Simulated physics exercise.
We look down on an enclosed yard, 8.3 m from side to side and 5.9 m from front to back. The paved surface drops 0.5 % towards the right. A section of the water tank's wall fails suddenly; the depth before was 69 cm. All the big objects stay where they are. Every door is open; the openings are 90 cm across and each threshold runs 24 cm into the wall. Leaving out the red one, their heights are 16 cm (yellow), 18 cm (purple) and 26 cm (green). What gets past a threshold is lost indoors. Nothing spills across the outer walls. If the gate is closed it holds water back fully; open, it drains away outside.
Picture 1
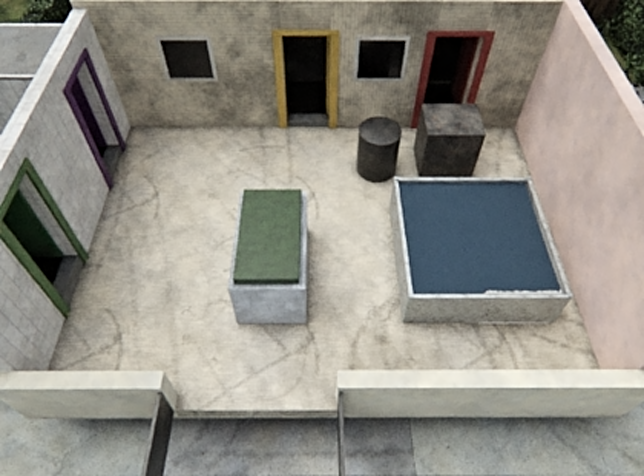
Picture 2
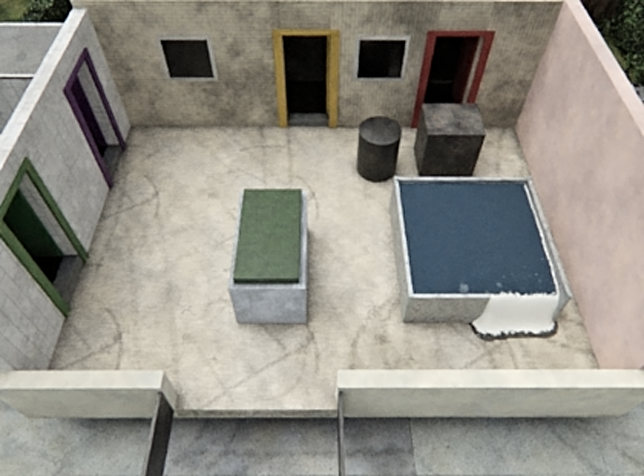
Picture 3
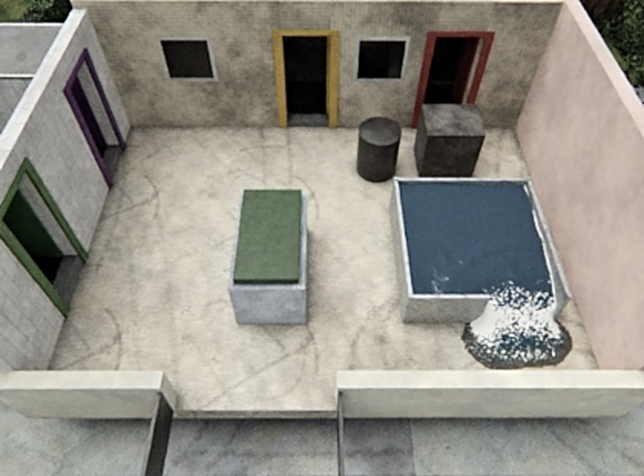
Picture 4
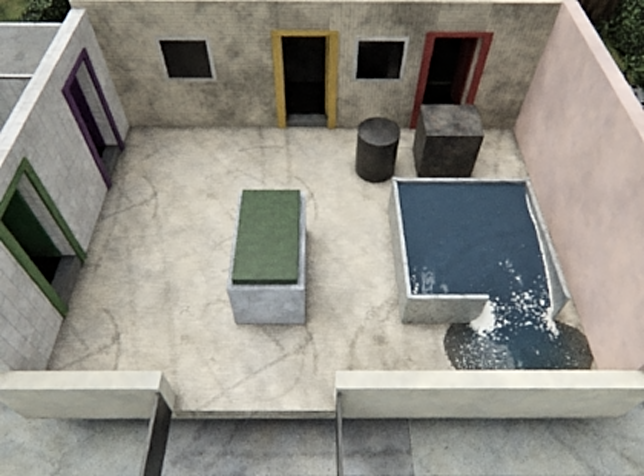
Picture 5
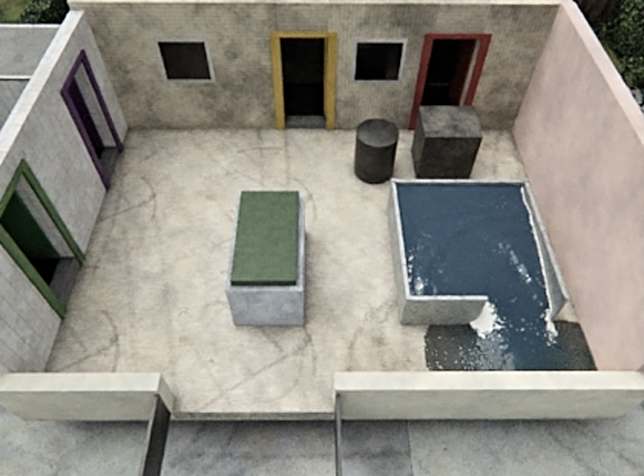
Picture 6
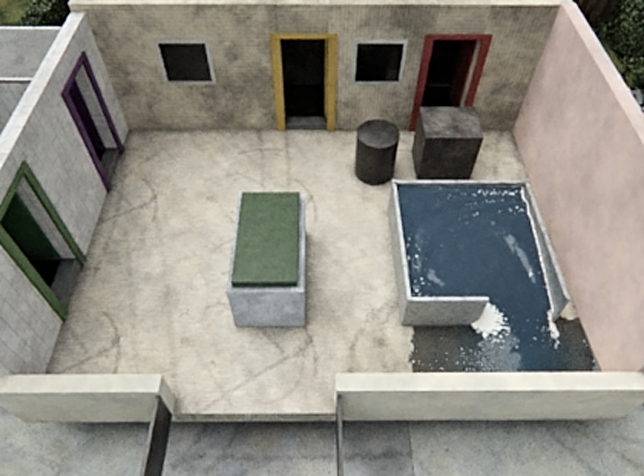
At the start, a walled yard with coloured doorways, a green-topped block and a full blue water tank lies still. The tank's near right corner breaks open and white, foaming water pours onto the paving. A dark pool then spreads along the low front wall, while the rest of the yard stays dry.
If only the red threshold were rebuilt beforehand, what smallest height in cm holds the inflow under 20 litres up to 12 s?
It would have to be roughly 8.5 cm high.
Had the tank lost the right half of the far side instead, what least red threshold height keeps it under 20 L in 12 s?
About 22 cm.
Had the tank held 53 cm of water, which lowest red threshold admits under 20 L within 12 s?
Some 6.0 cm.
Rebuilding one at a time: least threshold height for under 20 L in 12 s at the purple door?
About 9.0 cm at purple.
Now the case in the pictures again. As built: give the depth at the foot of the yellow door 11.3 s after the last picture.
Roughly 7.0 cm deep.
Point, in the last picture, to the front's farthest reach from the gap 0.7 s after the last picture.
At about (325, 396).
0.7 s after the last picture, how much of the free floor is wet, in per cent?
Some 10 per cent of it.
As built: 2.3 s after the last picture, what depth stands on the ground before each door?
In cm: Yellow 0, purple 0, green 0, red 0.
Then, 0.7 s after the last picture water covers 10 % of the floor, deepest (66 cm) near (607, 395); it has not reached the red door.
Then, 2.3 s after the last picture water covers 35 % of the floor, deepest (42 cm) near (595, 395); it has not reached the red door.
Then, 11.3 s after the last picture water covers 95 % of the floor, deepest (13 cm) near (517, 146); 9 cm at the red door, 0 litres in over its 16 cm threshold.
At the red door as built, the water peaked near 13 cm, 3.9 s after the last picture.
Run again over the same 12 s with other heights there, 49 litres in over 6.5 cm, 7 litres over 10.5 cm. The limit of 20 litres is kept from about 8.5 cm up.
